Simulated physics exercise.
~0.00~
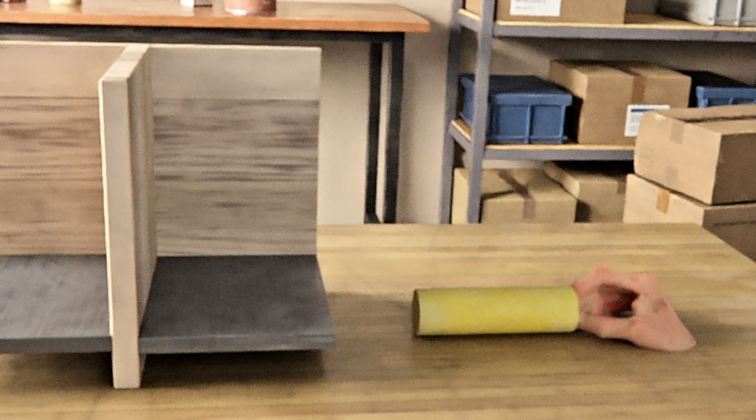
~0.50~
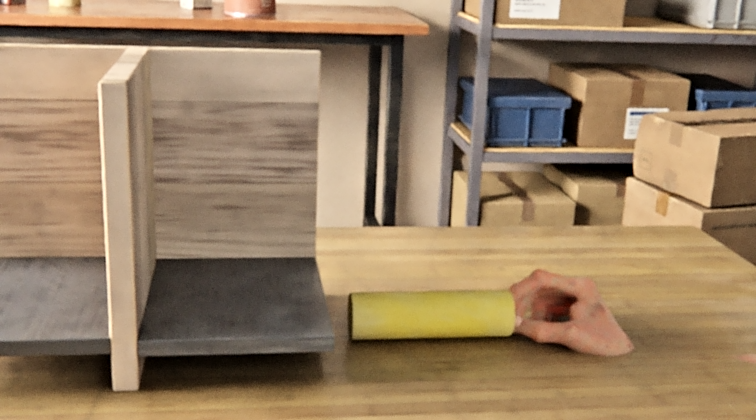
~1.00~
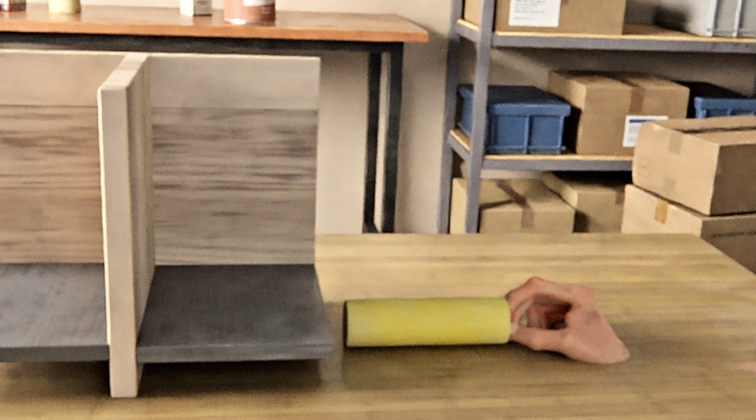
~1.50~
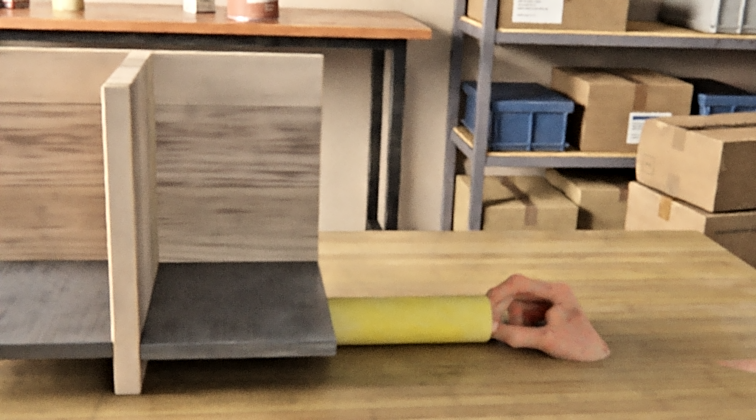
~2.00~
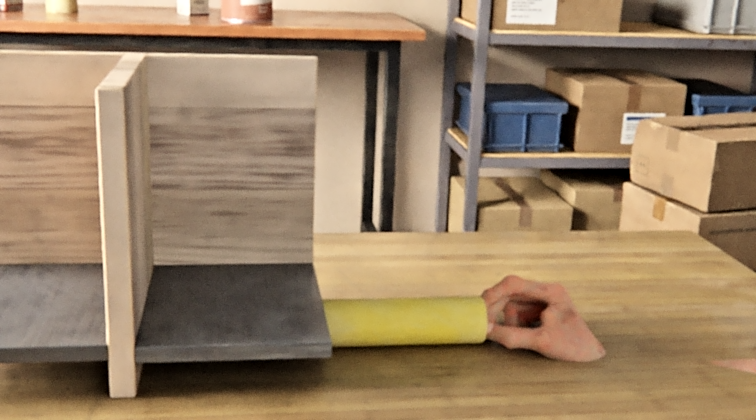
A yellow candle lying on its side was pushed left across a wooden table by a hand, toward a shelf with a dark board near its base, and it ended up stopped at the shelf's edge without fitting under.
